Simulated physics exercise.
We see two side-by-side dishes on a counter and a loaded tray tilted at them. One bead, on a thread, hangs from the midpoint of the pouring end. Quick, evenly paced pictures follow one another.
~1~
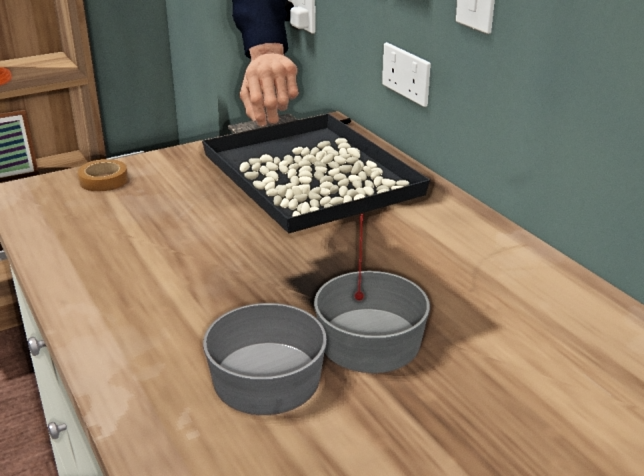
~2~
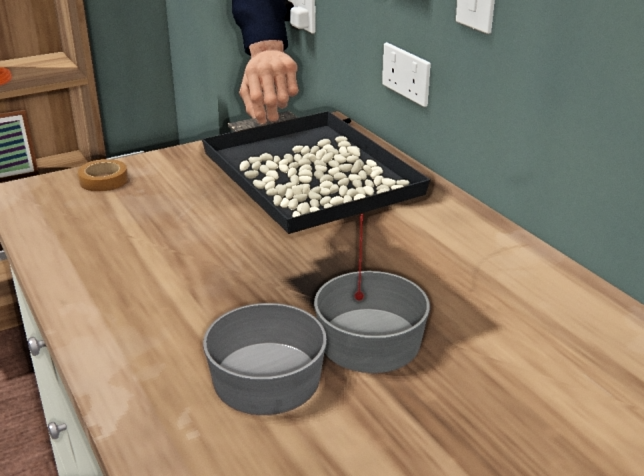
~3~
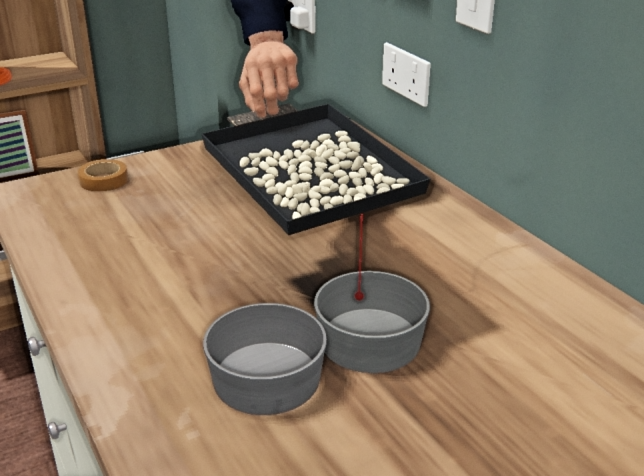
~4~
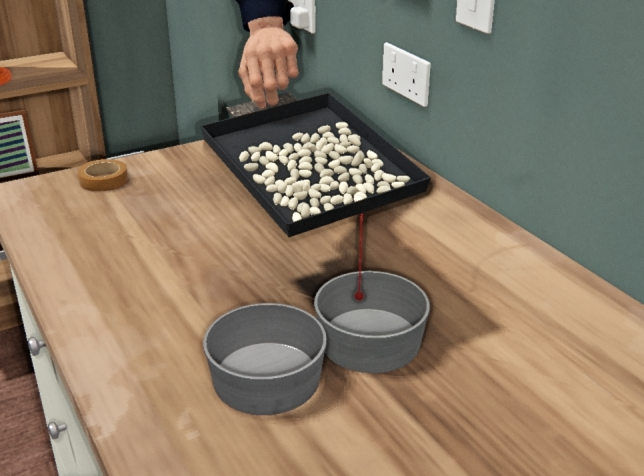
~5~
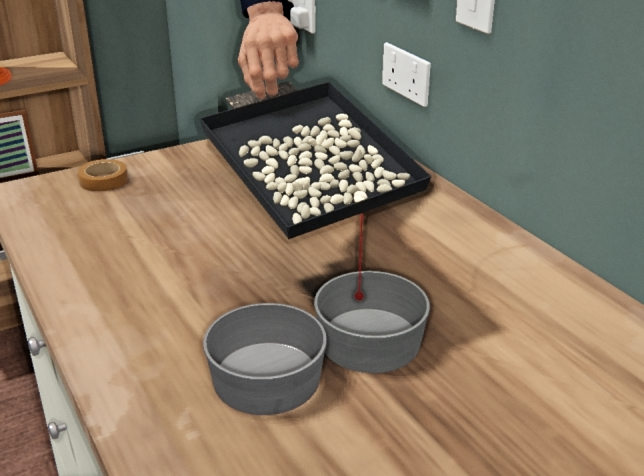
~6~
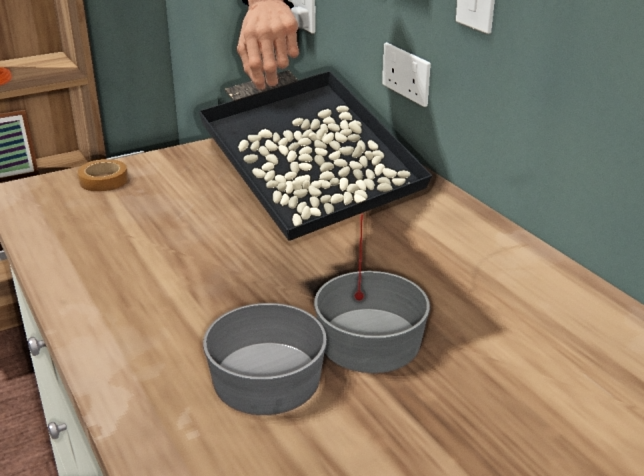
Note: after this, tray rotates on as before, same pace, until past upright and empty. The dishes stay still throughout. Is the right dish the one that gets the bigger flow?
No.
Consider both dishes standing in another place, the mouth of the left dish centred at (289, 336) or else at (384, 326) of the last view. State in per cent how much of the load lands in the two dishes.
In order: 70 per cent and 40 per cent.
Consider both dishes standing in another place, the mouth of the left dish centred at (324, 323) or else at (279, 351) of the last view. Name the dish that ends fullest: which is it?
In order of the tries: The dish on the left side, then the dish on the left side.
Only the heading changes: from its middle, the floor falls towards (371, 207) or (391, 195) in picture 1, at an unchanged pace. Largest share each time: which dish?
The rightmost dish; the rightmost dish.
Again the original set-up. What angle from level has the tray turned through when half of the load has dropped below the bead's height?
That happens at close to 115 degrees.
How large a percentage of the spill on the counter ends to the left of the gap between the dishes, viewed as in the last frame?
Share on the left: Near 10 %.
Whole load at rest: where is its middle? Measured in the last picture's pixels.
The centre comes to rest close to (308, 380).
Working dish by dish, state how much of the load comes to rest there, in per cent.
Left dish near 50 in a hundred; right dish near 10.
Soon after the last picture, tray tipped steeply; all on the tray.
A little later, tray tipped past a quarter turn; nearly all on the tray; a stray few in the air.
Later still, tray tipped past a quarter turn; about half in the left dish; a small part in the right dish; about a third outside both.
At rest, tray tipped past a quarter turn; about half in the left dish; a small part in the right dish; about a third outside both.
